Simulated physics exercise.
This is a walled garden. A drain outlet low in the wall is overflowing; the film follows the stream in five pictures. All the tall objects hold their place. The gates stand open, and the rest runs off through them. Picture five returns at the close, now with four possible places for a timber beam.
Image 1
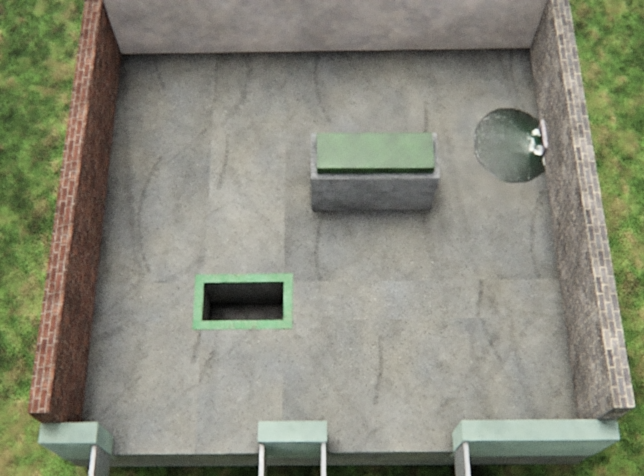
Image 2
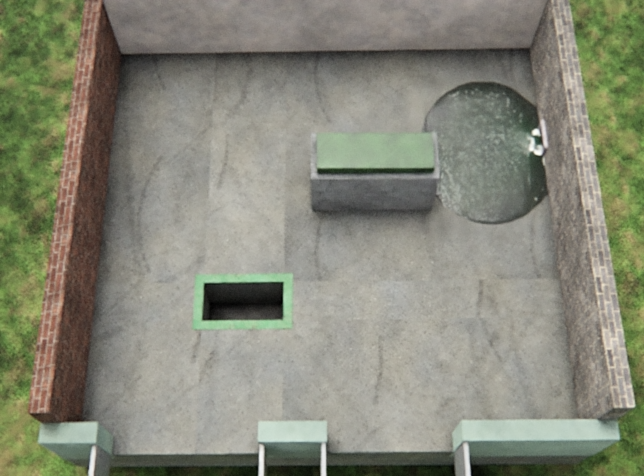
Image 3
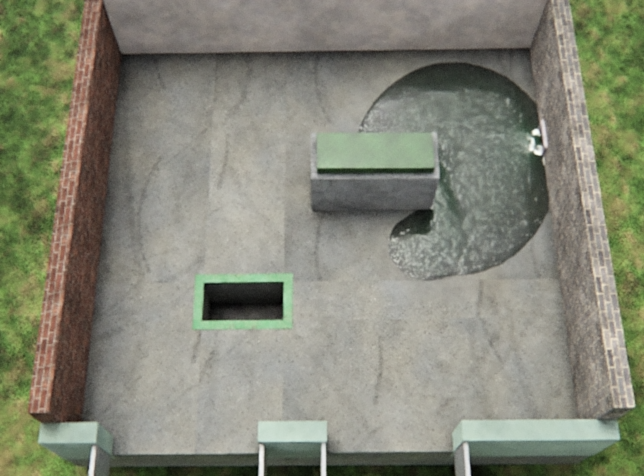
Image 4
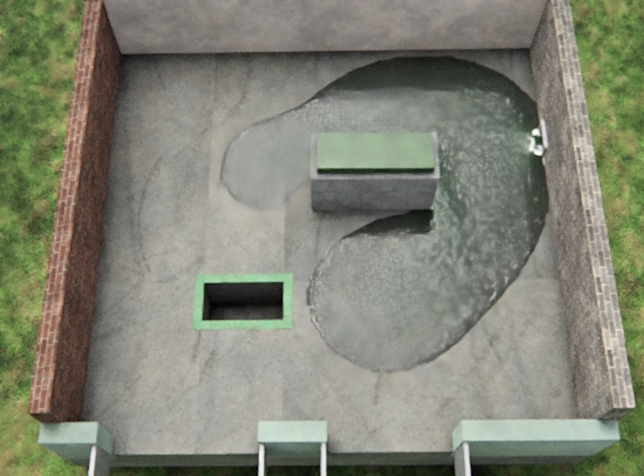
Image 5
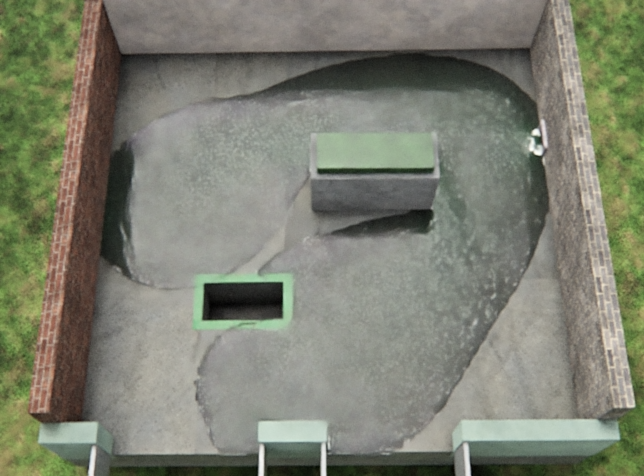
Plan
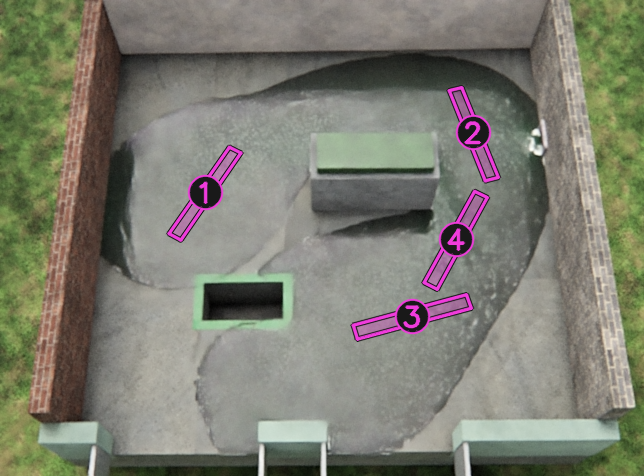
Water pours from an outlet in the right-hand wall of a walled garden, seen from high above by a still camera. A pale green-topped grey block stands right of centre on the grey paved floor, with a green-rimmed opening lower left and open gates along the near side. The pool widens, curls around both sides of the block, touches the left wall, reaches the near edge and enters the opening.
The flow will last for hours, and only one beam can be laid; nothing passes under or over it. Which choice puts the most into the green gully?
It is 3.
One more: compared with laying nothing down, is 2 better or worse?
Position 2 is worse.
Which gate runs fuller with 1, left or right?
The left gate.
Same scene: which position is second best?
1.
On the marked copy, 1 from (174, 236) to (235, 150); 2 from (455, 89) to (491, 179); 3 from (355, 332) to (468, 301); 4 from (430, 285) to (480, 194).
Choosing 1, about 18 % of the stream goes into the green gully, about 82 % out by the gates.
Choosing 2, about 8 % of the stream goes into the green gully, about 92 % out by the gates.
Choosing 3, about 26 % of the stream goes into the green gully, about 74 % out by the gates.
Choosing 4, about 11 % of the stream goes into the green gully, about 89 % out by the gates.
